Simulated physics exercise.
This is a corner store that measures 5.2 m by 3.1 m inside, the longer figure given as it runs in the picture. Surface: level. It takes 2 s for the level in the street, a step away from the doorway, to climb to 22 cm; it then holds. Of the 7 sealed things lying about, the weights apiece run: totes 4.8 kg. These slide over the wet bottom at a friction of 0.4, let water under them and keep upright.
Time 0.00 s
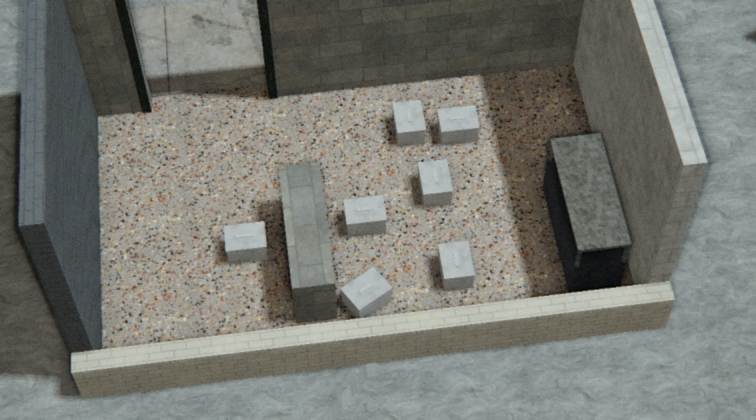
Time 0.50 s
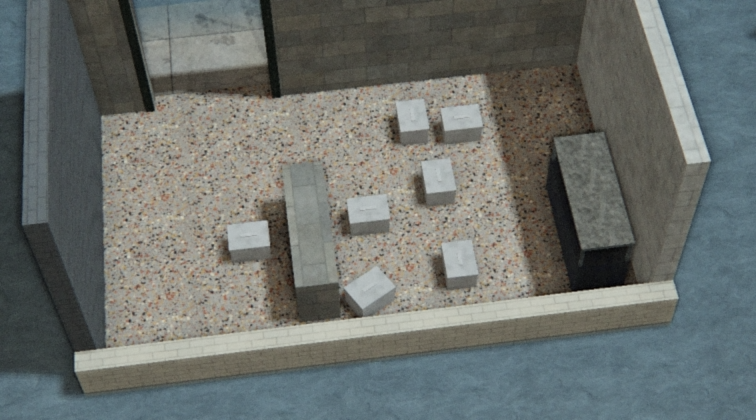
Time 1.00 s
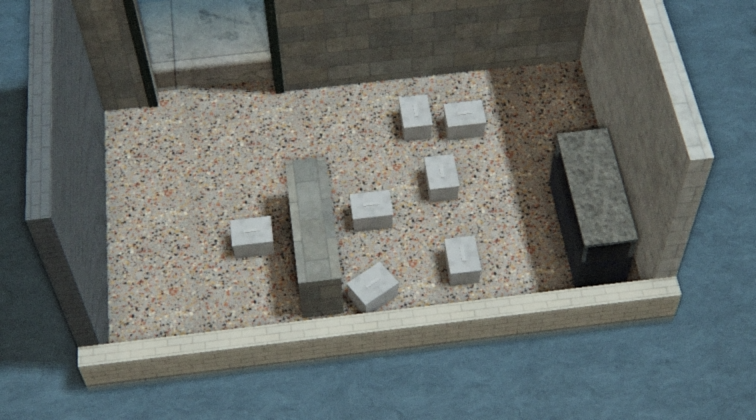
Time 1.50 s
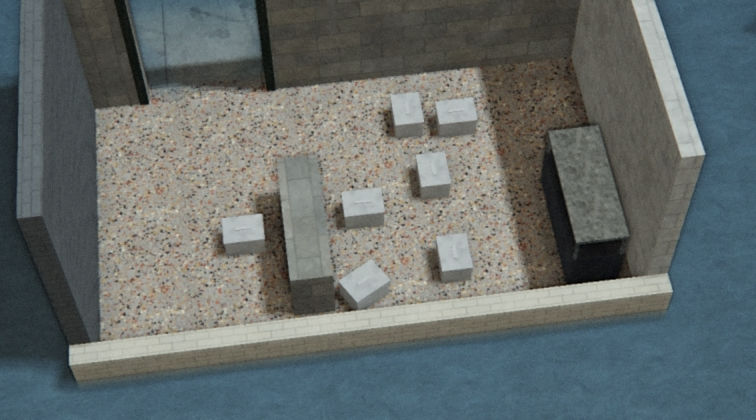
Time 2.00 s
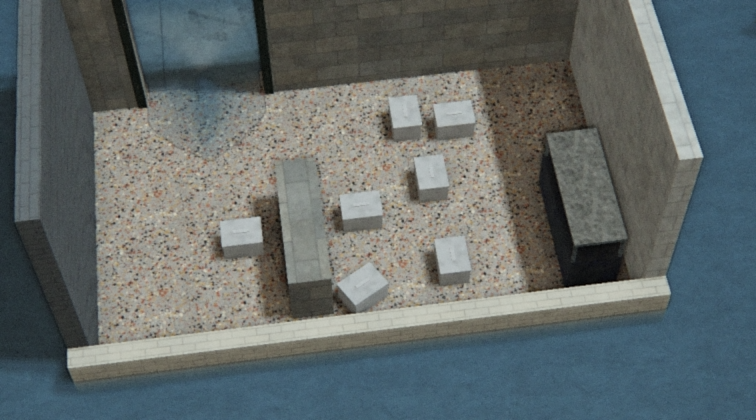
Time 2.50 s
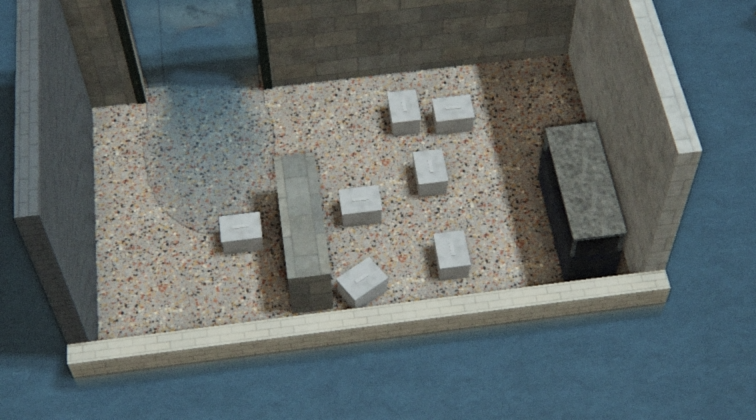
Blue water covers the grey ground around a small roofless store, seen from high above, then slips through the doorway at the upper left and spreads in a rounded patch over the speckled floor. Inside, seven pale boxes sit around a long grey shelf unit, with a dark counter at the right. The boxes stay in place while the camera shifts slightly.
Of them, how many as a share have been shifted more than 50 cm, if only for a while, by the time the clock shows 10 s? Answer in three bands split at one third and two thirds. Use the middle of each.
One third to two thirds.
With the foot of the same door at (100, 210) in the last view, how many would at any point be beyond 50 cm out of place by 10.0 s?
Then it comes to 4 of them.
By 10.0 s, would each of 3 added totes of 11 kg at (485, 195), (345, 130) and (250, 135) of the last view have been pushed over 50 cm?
So the first ends up below the threshold, the second below the threshold, the third past the threshold.
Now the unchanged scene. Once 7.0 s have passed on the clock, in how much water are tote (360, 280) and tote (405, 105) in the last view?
Roughly 2 and 2 cm.
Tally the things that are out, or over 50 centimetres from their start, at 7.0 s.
At that moment it comes to 2.
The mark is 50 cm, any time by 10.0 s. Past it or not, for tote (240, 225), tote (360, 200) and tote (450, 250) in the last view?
Taking them in turn, the first is beyond the limit, the second within the limit and the third beyond the limit.
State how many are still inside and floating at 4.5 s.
I'd say 1 of them.
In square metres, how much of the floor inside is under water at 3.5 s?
Roughly 6.5 m2.
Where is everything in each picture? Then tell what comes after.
A tote at (365, 210) rests on the ground; a tote at (366, 288), on the bottom; 0.0 m2 under water; 0 of 7 have shifted, in the first frame.
A tote at (368, 209), on the bottom; a tote at (370, 287), on the bottom; water covers 0.0 m2; 0 of 7 have shifted, in the second frame.
A tote at (371, 204) rests on the ground; a tote at (373, 283) rests on the ground; 0.0 m2 under water; 0 of 7 have shifted, in the third frame.
A tote at (363, 202) rests on the ground; a tote at (364, 280) rests on the ground; water covers 0.0 m2; 0 of 7 have shifted, in the fourth frame.
A tote at (361, 205) rests on the ground; a tote at (363, 283) rests on the ground; water covers 0.7 m2; 0 of 7 have shifted, in the fifth frame.
A tote at (360, 200), on the bottom; a tote at (362, 278), on the bottom; 1.9 m2 under water; 0 of 7 have shifted, in the sixth frame.
After 3.5 s 1 of 7 are over 50 cm from their spots; 0 afloat.
After 4.5 s 1 of 7 are over 50 cm from their spots; 1 afloat.
After 7.0 s 2 of 7 are over 50 cm from their spots; 1 afloat.
After 10.0 s 3 of 7 are over 50 cm from their spots, and 3 have been at some point; 5 afloat.
